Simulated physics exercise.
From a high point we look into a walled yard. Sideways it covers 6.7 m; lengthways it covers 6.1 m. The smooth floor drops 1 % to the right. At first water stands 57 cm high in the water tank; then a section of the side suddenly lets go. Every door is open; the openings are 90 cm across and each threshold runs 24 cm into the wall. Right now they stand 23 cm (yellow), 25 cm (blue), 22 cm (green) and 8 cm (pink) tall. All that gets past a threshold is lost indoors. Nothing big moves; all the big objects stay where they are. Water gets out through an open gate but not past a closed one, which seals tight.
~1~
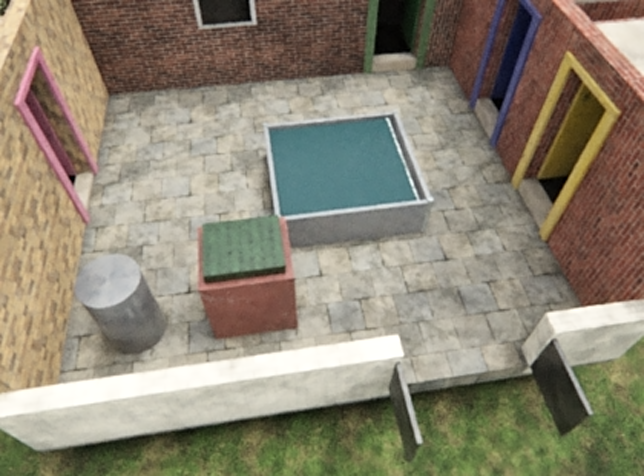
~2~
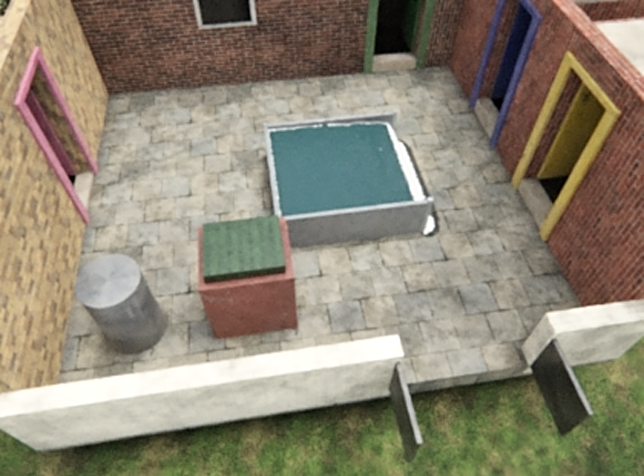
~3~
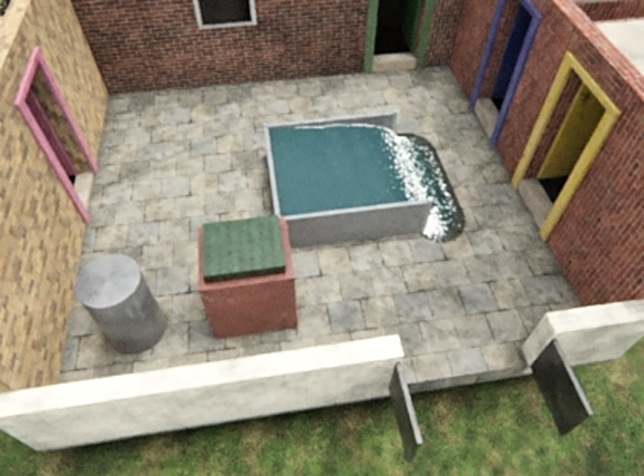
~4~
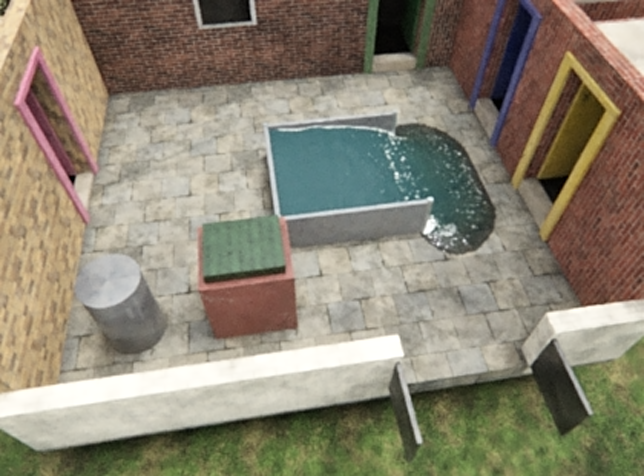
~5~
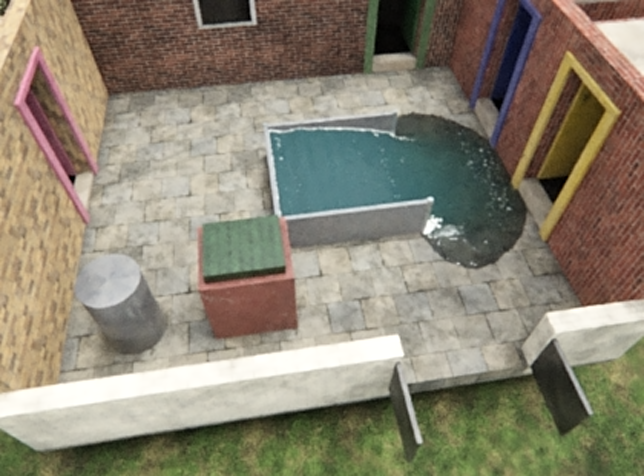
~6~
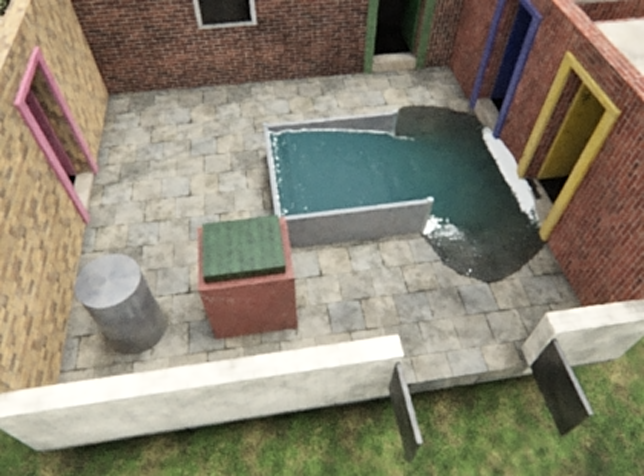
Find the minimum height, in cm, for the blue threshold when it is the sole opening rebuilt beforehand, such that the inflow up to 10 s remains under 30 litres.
The minimum height is about 21 cm.
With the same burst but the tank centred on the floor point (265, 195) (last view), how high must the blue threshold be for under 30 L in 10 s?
You'd need some 20 cm.
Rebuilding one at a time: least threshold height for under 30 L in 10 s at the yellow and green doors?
You'd want about 28 centimetres at yellow and about 14.5 centimetres at green.
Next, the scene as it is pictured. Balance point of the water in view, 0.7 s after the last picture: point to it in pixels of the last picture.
Centre of the water: Approx. (403, 184) px.
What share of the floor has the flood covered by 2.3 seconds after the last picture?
35 %.
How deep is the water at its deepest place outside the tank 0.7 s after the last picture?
Up to some 41 centimetres, I'd say.
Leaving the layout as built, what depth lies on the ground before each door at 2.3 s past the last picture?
At the yellow door the depth is 23 cm, at blue 20 cm, at green 22 cm and at pink 0 cm.
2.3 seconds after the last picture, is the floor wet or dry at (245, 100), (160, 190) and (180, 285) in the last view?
In that order: Still dry, still dry, not reached.
Then, 0.7 s after the last picture water covers 20 % of the floor, deepest (41 cm) near (505, 169); 28 cm at the blue door, 1 litre in over its 25 cm threshold.
Then, 2.3 s after the last picture water covers 35 % of the floor, deepest (34 cm) near (597, 335); 20 cm at the blue door, 11 litres in over its 25 cm threshold.
Then, 9.3 s after the last picture water covers 95 % of the floor, deepest (11 cm) near (210, 290); 7 cm at the blue door, 12 litres in over its 25 cm threshold.
At the blue door as built, the water peaked near 29 cm, 1.1 s after the last picture.
With a threshold of 19.5 cm, 44 litres would have come in within the 10 s; with 26.5 cm, 8 litres. So under 30 litres takes about 21 cm.
